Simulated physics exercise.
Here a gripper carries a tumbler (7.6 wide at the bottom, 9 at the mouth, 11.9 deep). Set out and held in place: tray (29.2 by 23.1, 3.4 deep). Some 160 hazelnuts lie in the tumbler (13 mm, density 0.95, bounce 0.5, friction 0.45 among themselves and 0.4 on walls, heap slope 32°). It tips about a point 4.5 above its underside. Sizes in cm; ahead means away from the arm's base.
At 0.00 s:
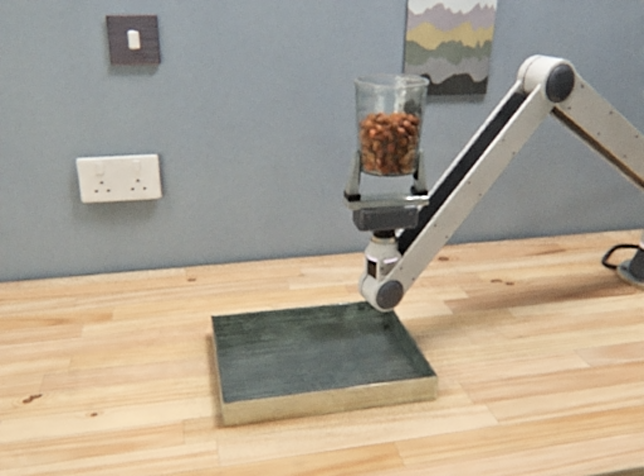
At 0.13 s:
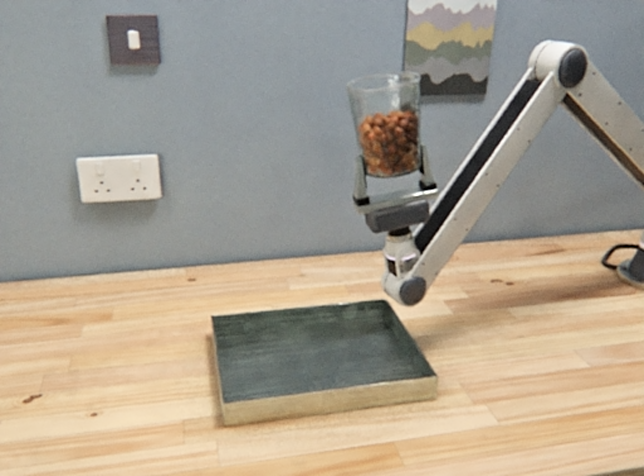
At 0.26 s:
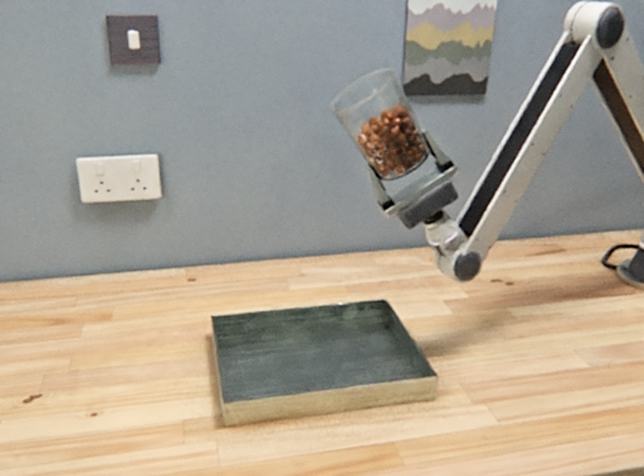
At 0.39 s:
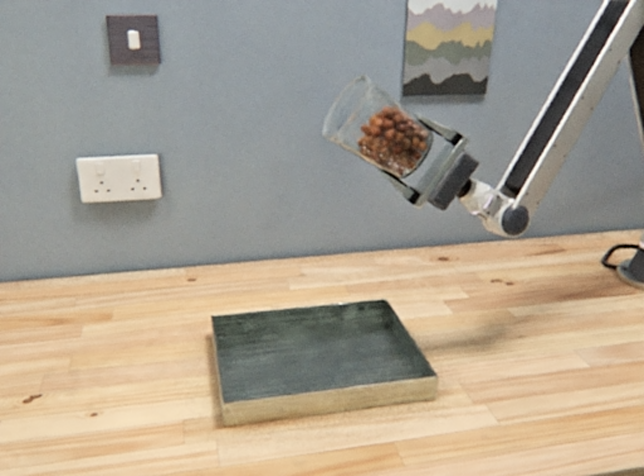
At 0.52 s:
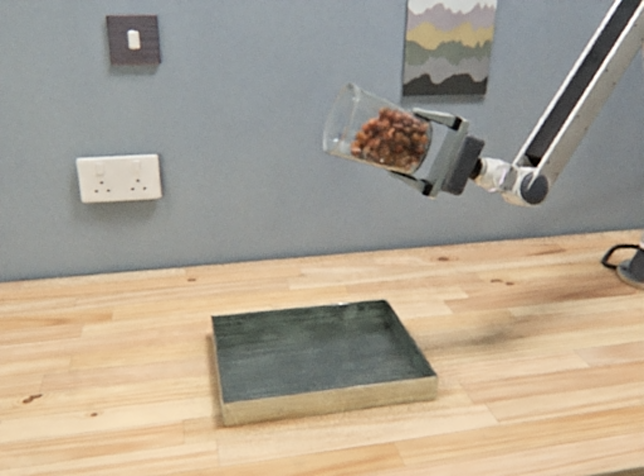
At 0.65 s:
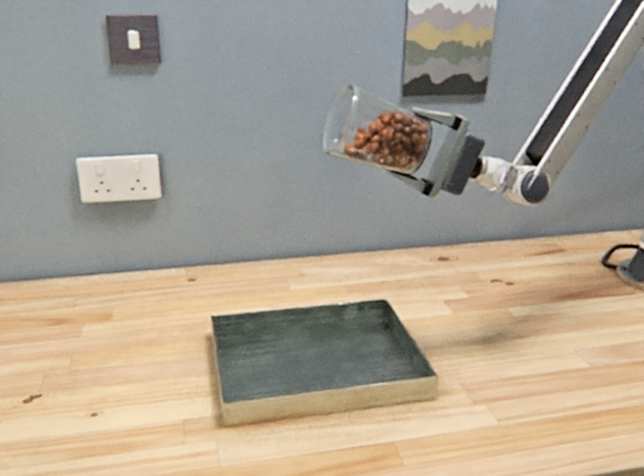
Robot gripper raising a clear tumbler of brown nuts and tilting it steeply leftward above an empty dark tray, nuts shifting inside.
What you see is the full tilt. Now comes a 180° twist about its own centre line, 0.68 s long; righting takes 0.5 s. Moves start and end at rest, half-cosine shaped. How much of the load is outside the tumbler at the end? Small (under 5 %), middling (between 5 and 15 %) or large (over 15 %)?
Share outside the tumbler: Small (under 5 %).
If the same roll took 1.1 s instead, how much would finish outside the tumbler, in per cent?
In that case some 0 per cent.
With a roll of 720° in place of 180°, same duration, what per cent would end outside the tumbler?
In that case some 0 per cent.
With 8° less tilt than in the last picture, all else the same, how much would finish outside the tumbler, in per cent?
Then about 0 per cent.
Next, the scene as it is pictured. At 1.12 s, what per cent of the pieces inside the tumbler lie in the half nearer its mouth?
Some 30 per cent.
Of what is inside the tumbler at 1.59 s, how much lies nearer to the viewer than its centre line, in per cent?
About 55 per cent.
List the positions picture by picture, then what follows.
In the first picture, tumbler middle at (389, 126), upright; upper third of the load around (391, 125), from x 365 to 415, top at y 115; 163 in the tumbler.
In the second picture, tumbler middle at (388, 127), tipped 9°; upper third of the load around (390, 124), from x 360 to 415, top at y 115.
In the third picture, tumbler middle at (384, 128), tipped 32°; upper third of the load around (391, 124), from x 360 to 420, top at y 110.
In the fourth picture, tumbler middle at (381, 131), tipped 56°; upper third of the load around (391, 125), from x 360 to 425, top at y 110.
In the fifth picture, tumbler middle at (379, 134), tipped 68°; upper third of the load around (395, 126), from x 355 to 425, top at y 110.
In the sixth picture, tumbler middle at (379, 134), tipped 69°; upper third of the load around (396, 128), from x 345 to 425, top at y 115; 163 in the tumbler.
After 1.12 s, tipped 69°, highest piece 38 above the table; 163 in the tumbler.
After 1.59 s, tipped 31°, highest piece 40 above the table; 162 in the tumbler, 1 in the tray.
After 2.03 s, upright, highest piece 41 above the table; 162 in the tumbler, 1 in the tray.
After 2.73 s, upright, highest piece 41 above the table; 162 in the tumbler, 1 in the tray.
At rest, 162 in the tumbler, 1 in the tray. That is 1 % outside the tumbler.
